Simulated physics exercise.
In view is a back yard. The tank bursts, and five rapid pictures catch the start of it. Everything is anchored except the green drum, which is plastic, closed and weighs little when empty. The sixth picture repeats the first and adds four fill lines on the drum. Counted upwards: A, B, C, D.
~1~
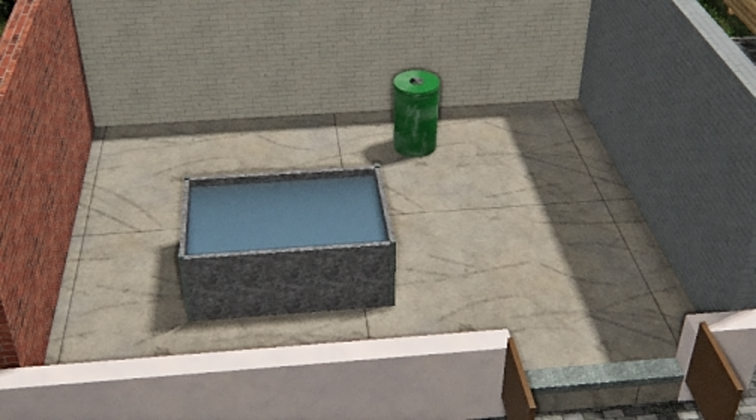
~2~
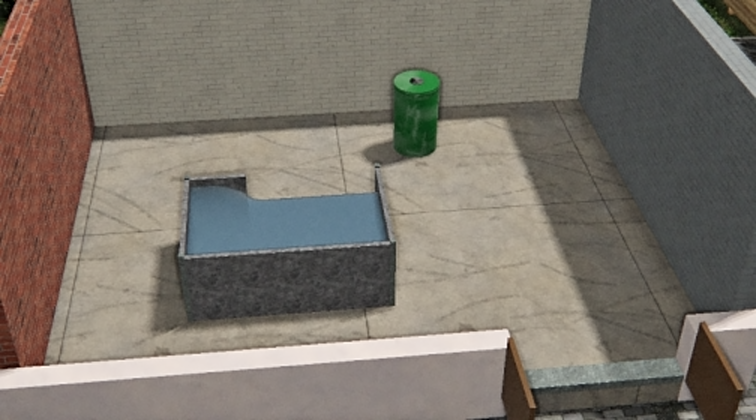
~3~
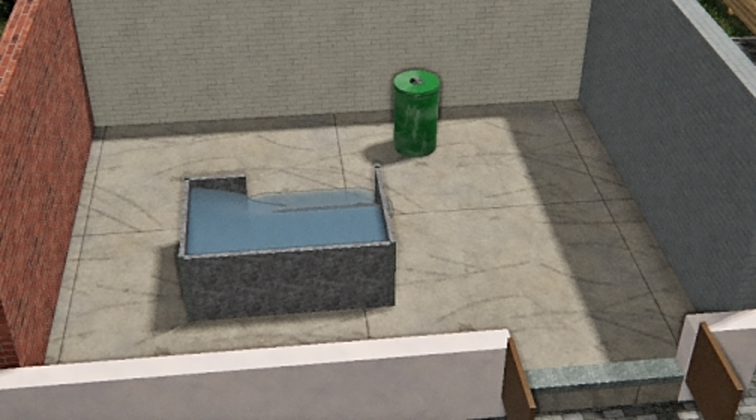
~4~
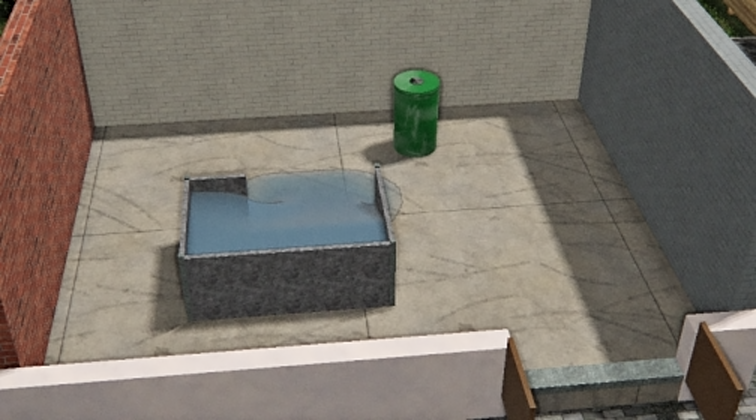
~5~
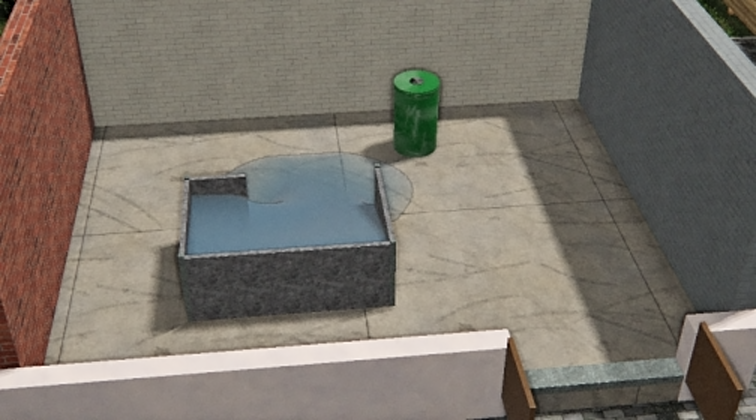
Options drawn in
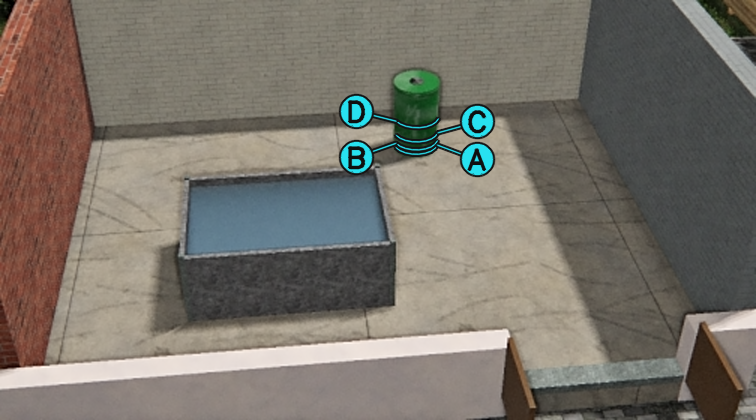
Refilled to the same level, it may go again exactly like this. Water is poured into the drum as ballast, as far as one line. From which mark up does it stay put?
Line D.
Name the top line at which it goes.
Line C.
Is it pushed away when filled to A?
Yes, that goes wrong.
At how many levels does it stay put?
One of the four.
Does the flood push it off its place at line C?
Yes.
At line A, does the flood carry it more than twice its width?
Yes.
On the marked copy, A at (418, 154); B at (418, 149); C at (419, 141); D at (419, 127); from the bottom up A, B, C, D.
Choosing A, it is pushed about 5 times its own width away.
Choosing B, it is pushed about 4 times its own width away.
Choosing C, it is pushed about its own width away.
Choosing D, it does not move.
